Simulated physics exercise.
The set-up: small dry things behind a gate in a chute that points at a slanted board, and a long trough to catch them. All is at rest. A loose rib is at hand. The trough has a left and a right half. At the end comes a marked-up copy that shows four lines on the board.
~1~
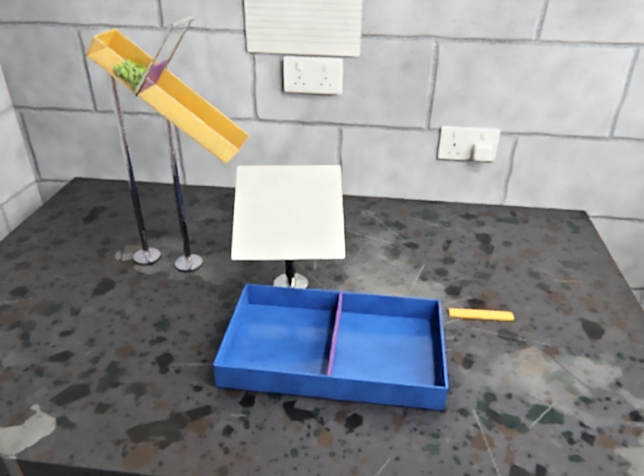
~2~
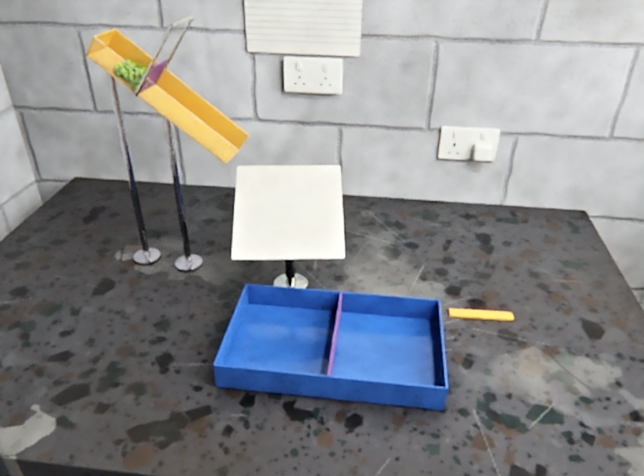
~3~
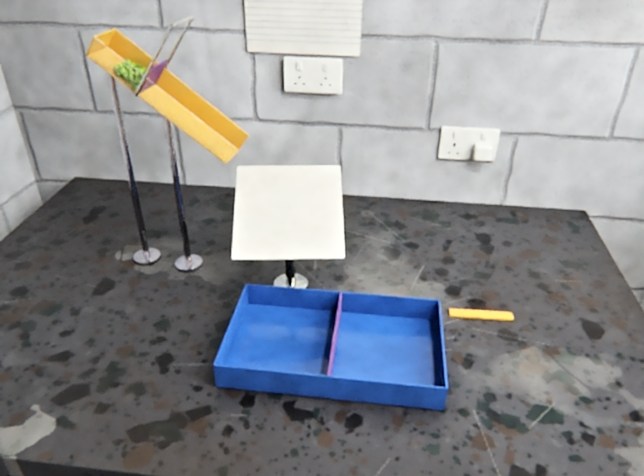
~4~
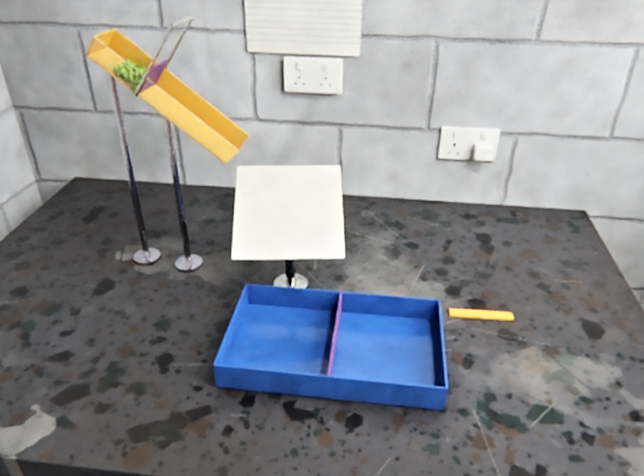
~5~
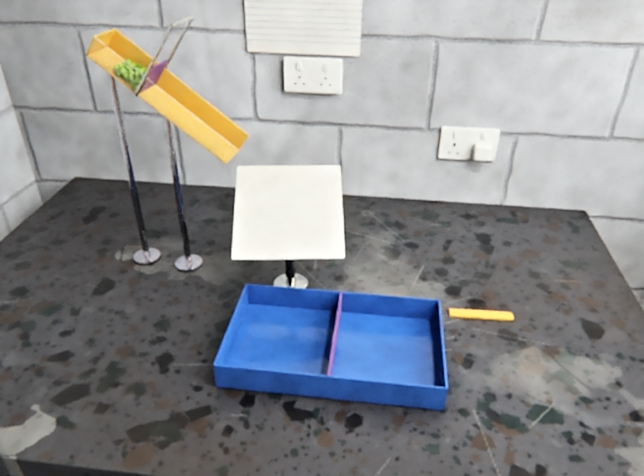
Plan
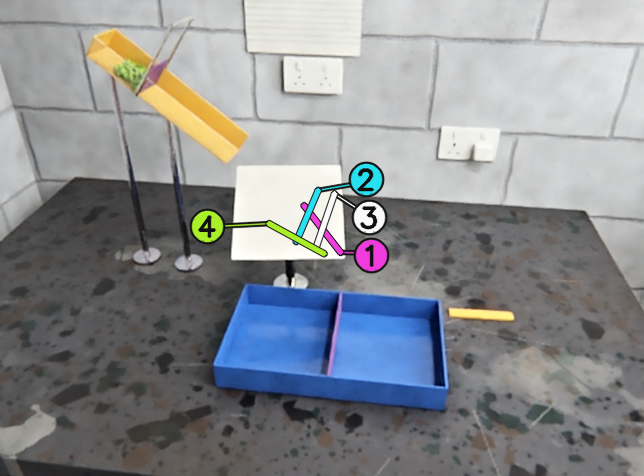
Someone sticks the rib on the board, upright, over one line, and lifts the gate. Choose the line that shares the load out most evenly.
1 is best.
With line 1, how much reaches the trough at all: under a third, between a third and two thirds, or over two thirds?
Over two thirds.
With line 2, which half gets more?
Left.
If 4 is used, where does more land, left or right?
Right.
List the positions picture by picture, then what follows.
The first frame shows load behind the gate at (136, 74), dried peas; lip of the chute at (232, 157), sloping fairly steeply.
The second frame shows middle of the board at (289, 210), tilted fairly steeply; middle of its low edge at (288, 258); of its high edge at (289, 166).
The third frame shows front corners of the trough at (214, 365) and (447, 388); front end of its middle wall at (328, 376); gate still shut at (158, 67).
The fourth frame shows middle of the load at (136, 74); lip at (232, 157).
The fifth frame shows middle of the load at (136, 74); lip at (232, 157).
On the marked copy, line 1 from (304, 205) to (340, 252); line 2 from (318, 190) to (296, 241); line 3 from (334, 193) to (316, 246); line 4 from (268, 223) to (324, 253).
With 1, of what is caught, about half in the left half, about half in the right.
With 2, of what is caught, all in the left half, none in the right.
With 3, of what is caught, nearly all in the left half, a small part in the right.
With 4, of what is caught, a small part in the left half, most in the right.
